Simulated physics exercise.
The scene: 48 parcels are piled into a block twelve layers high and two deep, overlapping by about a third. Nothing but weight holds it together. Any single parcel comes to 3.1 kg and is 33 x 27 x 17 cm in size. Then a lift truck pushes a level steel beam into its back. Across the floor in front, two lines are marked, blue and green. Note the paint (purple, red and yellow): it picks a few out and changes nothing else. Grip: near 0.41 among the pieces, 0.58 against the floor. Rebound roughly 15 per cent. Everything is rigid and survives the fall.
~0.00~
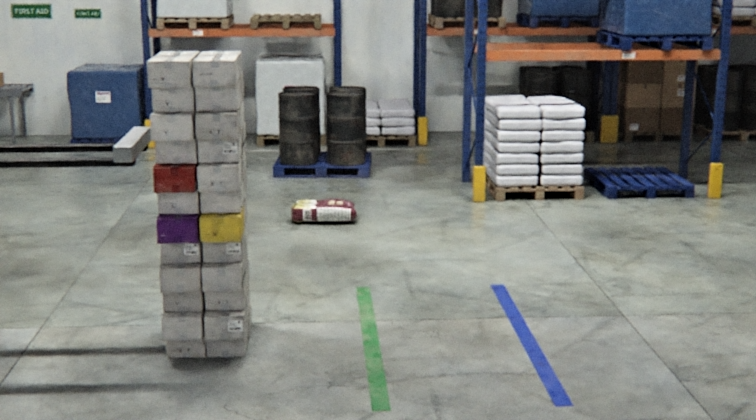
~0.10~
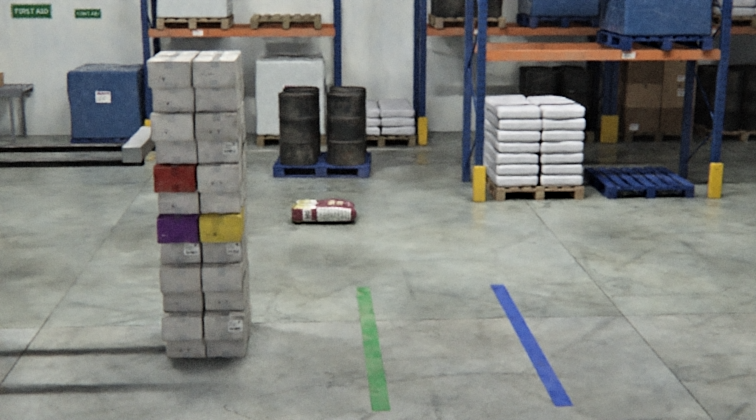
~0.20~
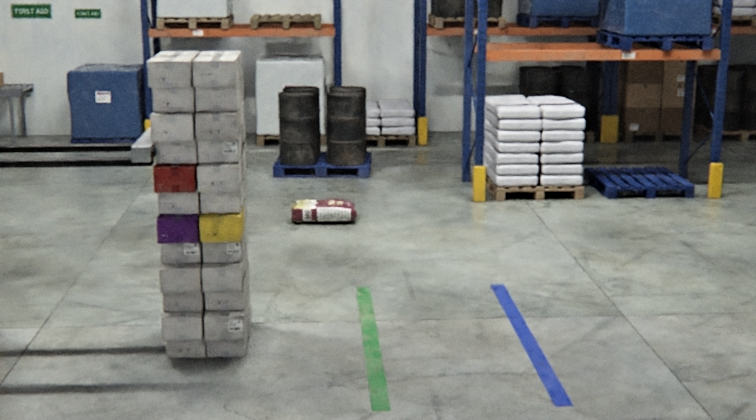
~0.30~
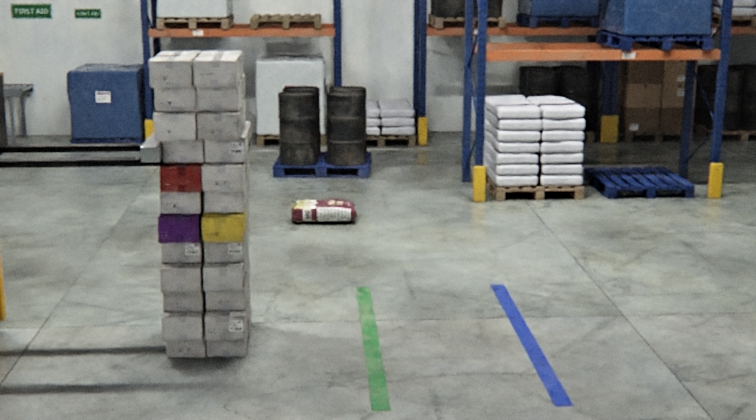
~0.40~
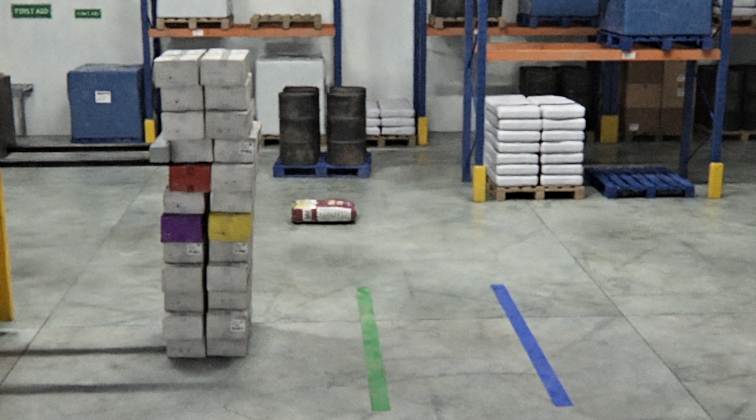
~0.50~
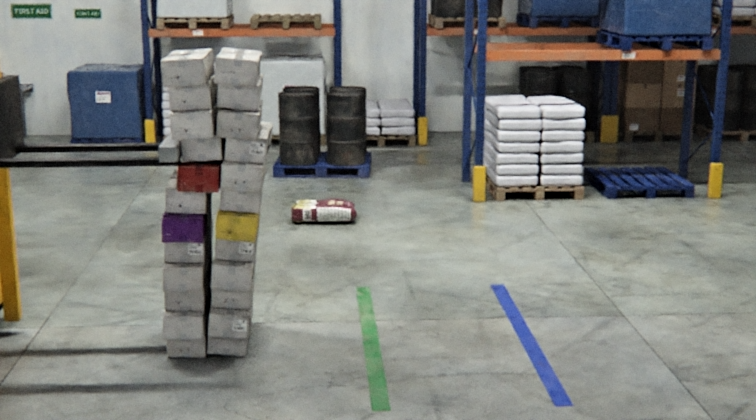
A tall stack of pale grey parcels, with red, purple and yellow ones on its front, stands at the left of a warehouse, seen from a fixed, slightly raised camera. Green and blue lines mark the floor to the right, before racks, dark drums and white sacks. A grey beam slides in from the left, pushes the upper parcels rightward, and a gap opens down the stack's middle.
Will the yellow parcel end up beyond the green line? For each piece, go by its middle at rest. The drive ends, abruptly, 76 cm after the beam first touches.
Pretty sure it makes it over the line.
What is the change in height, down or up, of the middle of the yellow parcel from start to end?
80 centimetres lower, roughly.
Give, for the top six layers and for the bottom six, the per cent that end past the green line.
Top: 70%, bottom: 20%.
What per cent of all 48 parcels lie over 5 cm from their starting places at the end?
The shifted ones make up 75 per cent.
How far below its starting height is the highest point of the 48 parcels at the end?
About 85 cm lower.
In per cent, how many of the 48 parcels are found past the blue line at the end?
Share past the line: Some 15 %.
Around 1.02 s, none of the 48 parcels past the green line, 39 disturbed; yellow parcel tipped 25°; red parcel tipped 51°, 15 cm lower.
Around 1.56 s, 15 of the 48 parcels past the green line; yellow parcel on its side; red parcel tipped 9°, 90 cm lower.
Finally (3.1 s), 20 of the 48 parcels past the green line; yellow parcel upside down; red parcel 93 cm lower; purple parcel displaced 18 mm. Seen by the last camera, middles, yellow parcel near (428, 332), red parcel near (269, 305).
